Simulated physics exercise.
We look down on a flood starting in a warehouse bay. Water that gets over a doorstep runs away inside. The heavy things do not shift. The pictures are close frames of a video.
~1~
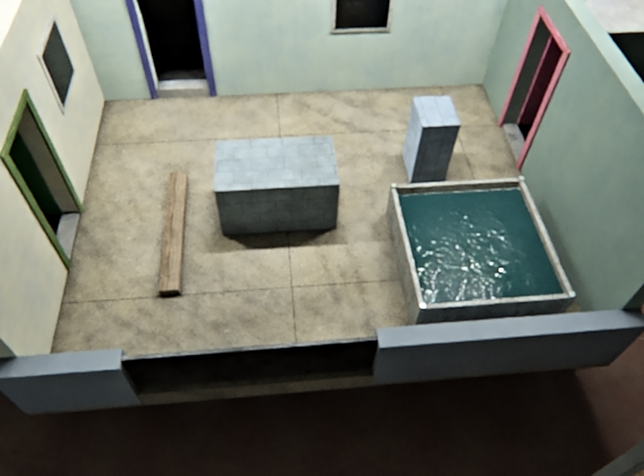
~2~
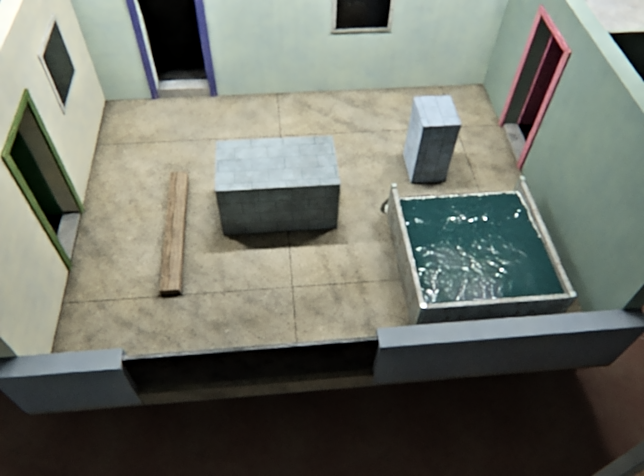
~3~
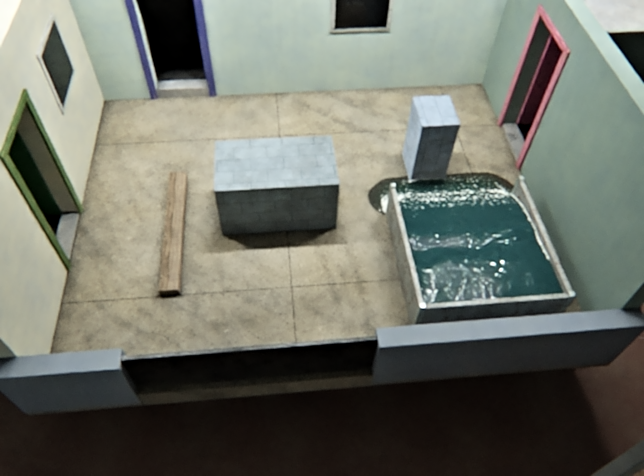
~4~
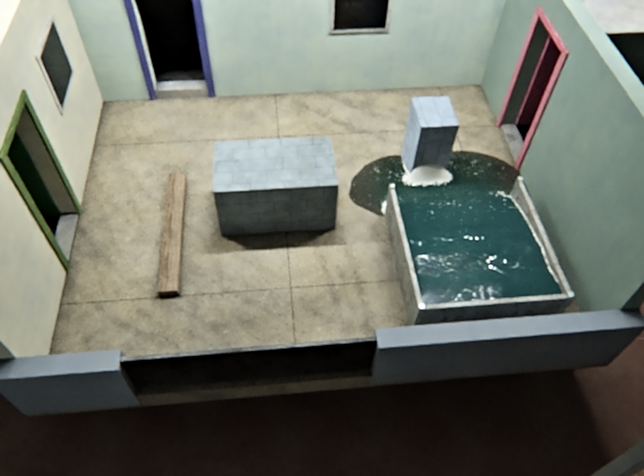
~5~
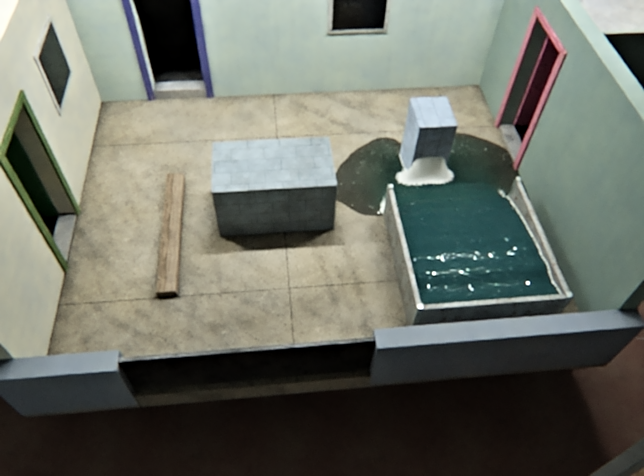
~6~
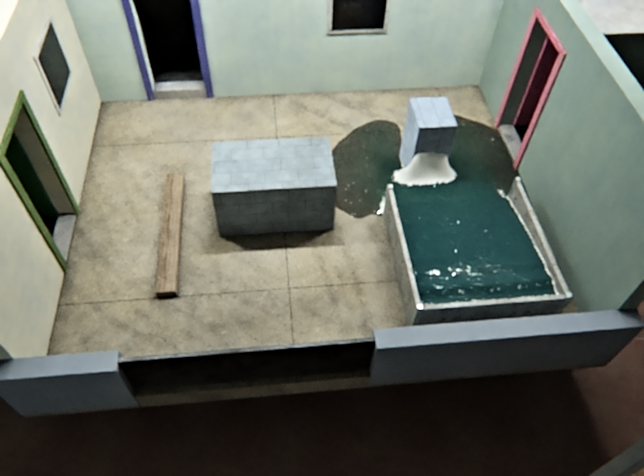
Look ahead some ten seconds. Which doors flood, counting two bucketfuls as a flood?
The blue door admits no more than that; the pink door lets in a lot; the green door admits no more than that.
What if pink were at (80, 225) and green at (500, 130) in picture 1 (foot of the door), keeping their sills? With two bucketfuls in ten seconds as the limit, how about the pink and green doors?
In short: The pink one keeps below it; the green one floods.
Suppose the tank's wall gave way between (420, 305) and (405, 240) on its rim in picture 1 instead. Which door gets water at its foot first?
It is the one in green.
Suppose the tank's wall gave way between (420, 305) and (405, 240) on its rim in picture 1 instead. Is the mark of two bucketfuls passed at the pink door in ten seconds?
In short: The pink one takes less.
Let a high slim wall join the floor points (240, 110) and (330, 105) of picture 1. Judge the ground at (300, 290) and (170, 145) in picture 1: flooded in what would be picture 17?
One after the other: Free of water, clear.
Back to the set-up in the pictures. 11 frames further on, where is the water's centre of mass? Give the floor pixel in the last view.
Roughly at (425, 180).
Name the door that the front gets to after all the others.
It is the door marked green.
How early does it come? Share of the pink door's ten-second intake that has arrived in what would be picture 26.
I make it 90 per cent.
A moment on, water covers 30 % of the floor; the blue door not reached, the pink door wet at the sill, nothing in, the green door not reached.
Next, water covers 40 % of the floor; the blue door not reached, the pink door over two buckets in, the green door not reached.
Then, water covers 50 % of the floor; the blue door wet at the sill, nothing in, the pink door over two buckets in, the green door not reached.
Later, water covers 75 % of the floor; the blue door wet at the sill, nothing in, the pink door over two buckets in, the green door wet at the sill, nothing in.
In the end, water covers 95 % of the floor; the blue door wet at the sill, nothing in, the pink door over two buckets in, the green door under two buckets in.
